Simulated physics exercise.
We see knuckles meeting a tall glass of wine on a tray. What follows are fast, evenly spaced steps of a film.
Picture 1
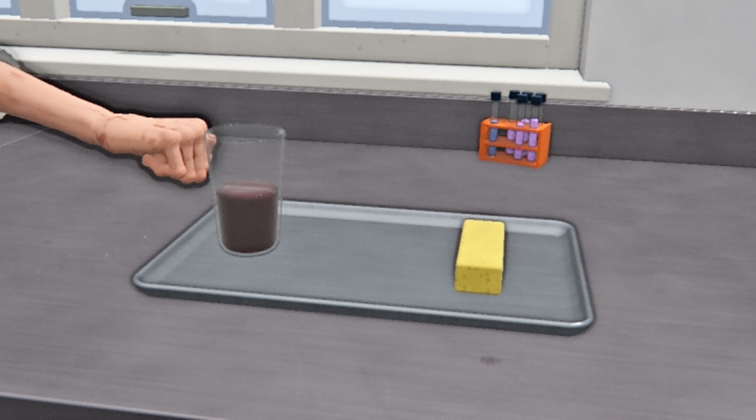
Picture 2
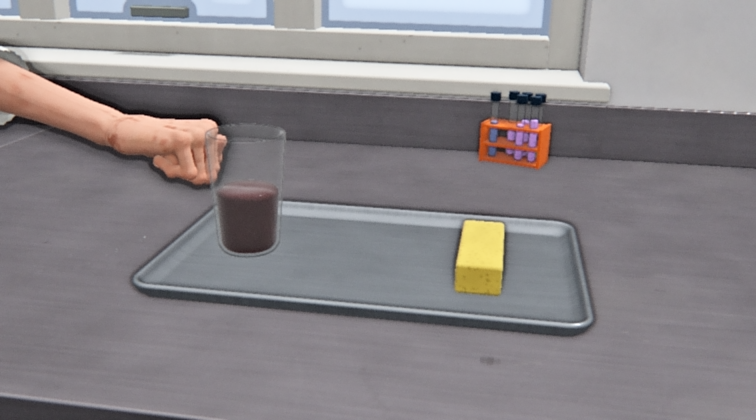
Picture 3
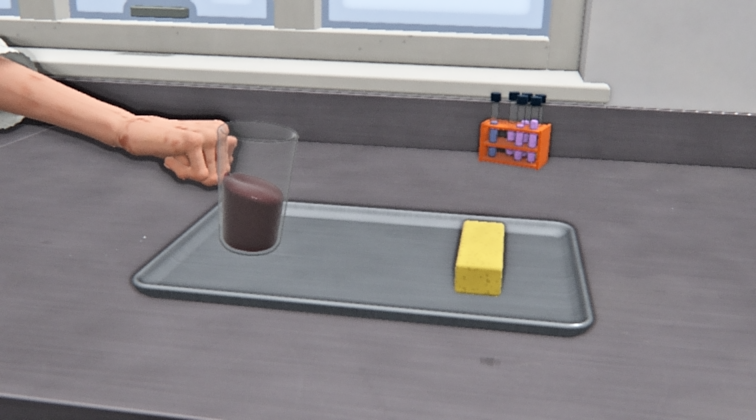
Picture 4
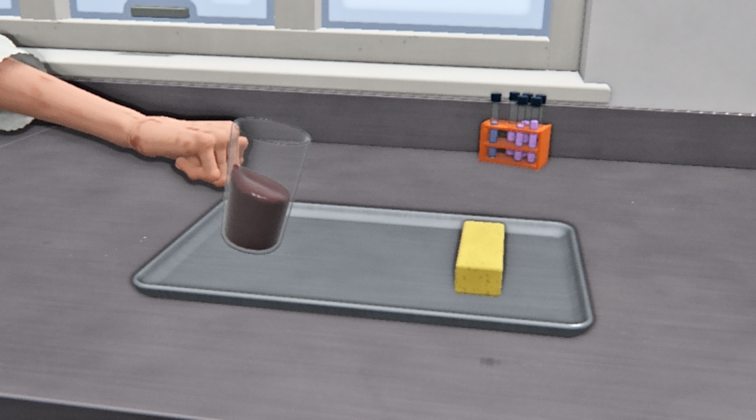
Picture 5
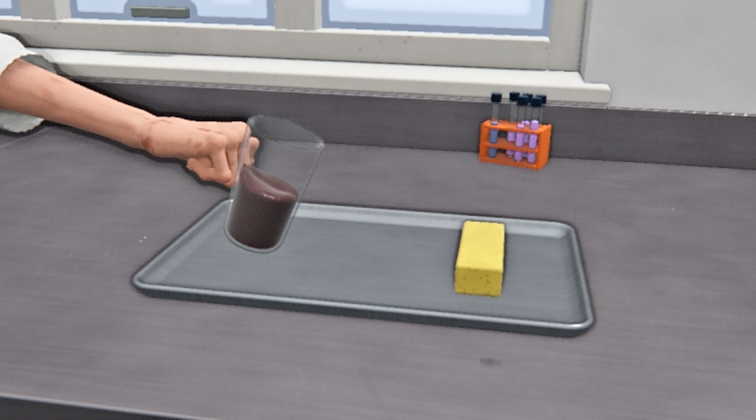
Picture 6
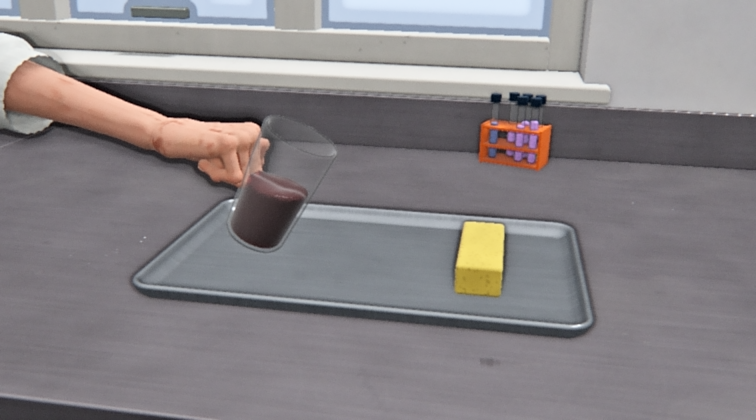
A hand pushing a tall glass of dark liquid on a metal tray, tilting it rightward toward a yellow block.
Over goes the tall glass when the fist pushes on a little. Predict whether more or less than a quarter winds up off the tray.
Less than a quarter winds up off it.
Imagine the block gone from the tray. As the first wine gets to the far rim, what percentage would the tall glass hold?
50 %.
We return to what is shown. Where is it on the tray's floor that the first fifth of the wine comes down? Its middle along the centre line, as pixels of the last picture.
I'd mark it somewhere close to pixel (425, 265).
A moment on, the tall glass lies on its side and 100 per cent is in the glass, 0 on the tray and 0 above or beyond its rim.
Next, the tall glass lies on its side and 71 per cent is in the glass, 16 on the tray and 13 above or beyond its rim.
Then the tall glass lies on its side and 36 per cent is in the glass, 43 on the tray and 22 above or beyond its rim.
Later the tall glass lies on its side and 20 per cent is in the glass, 63 on the tray and 17 above or beyond its rim.
At rest 84 per cent is held by tray and glass, 16 is off the tray.
